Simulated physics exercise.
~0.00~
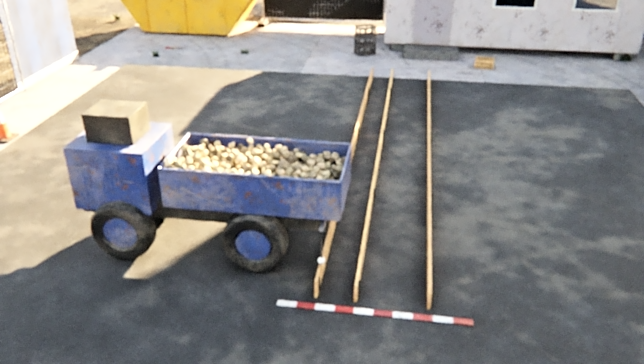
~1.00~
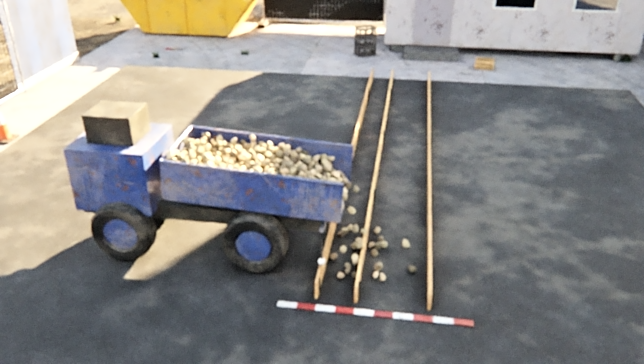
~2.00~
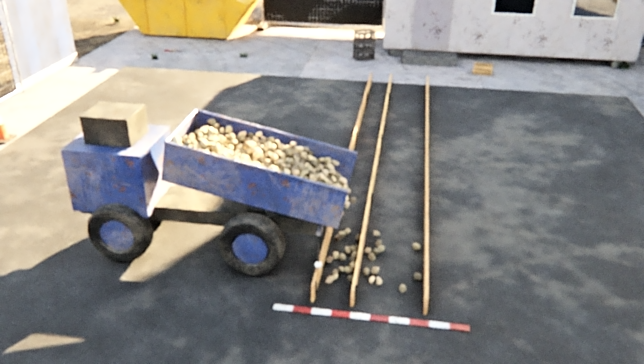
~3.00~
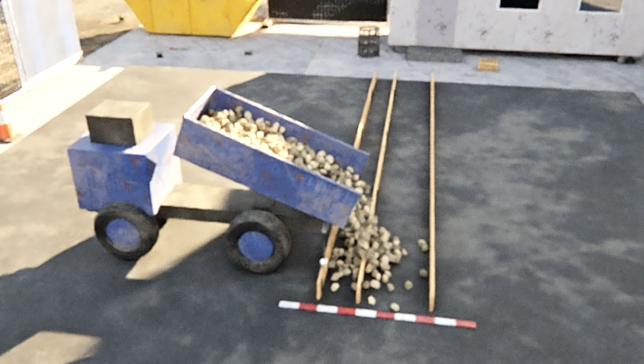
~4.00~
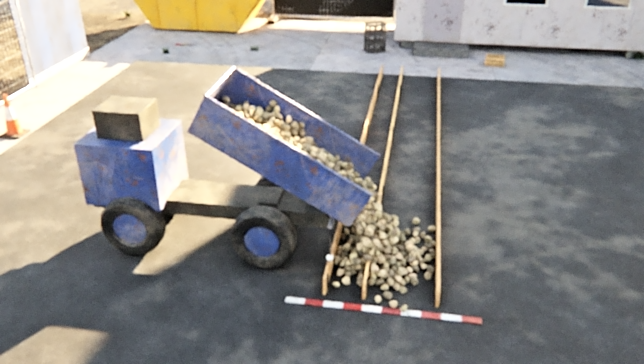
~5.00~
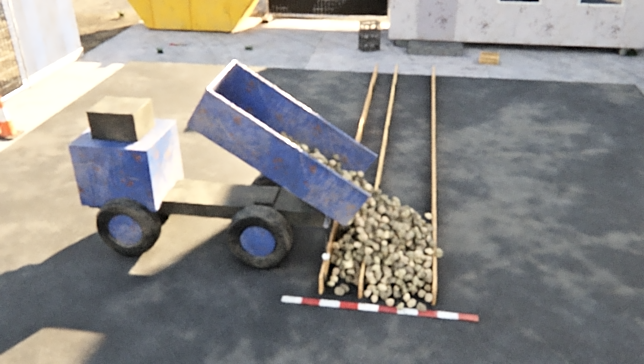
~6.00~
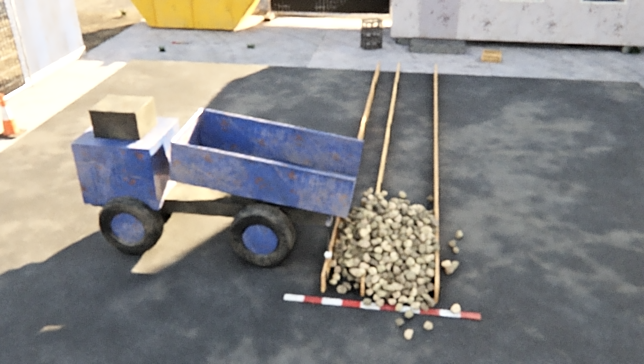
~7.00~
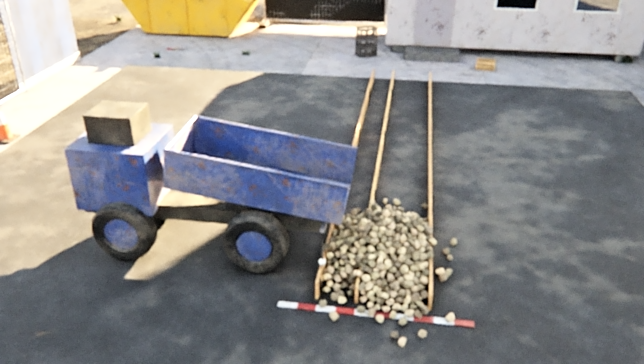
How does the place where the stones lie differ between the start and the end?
At the start the stones are loaded in the blue body of the truck. At the end they lie in a heap on the ground behind it, to the right, mostly between the wooden planks.
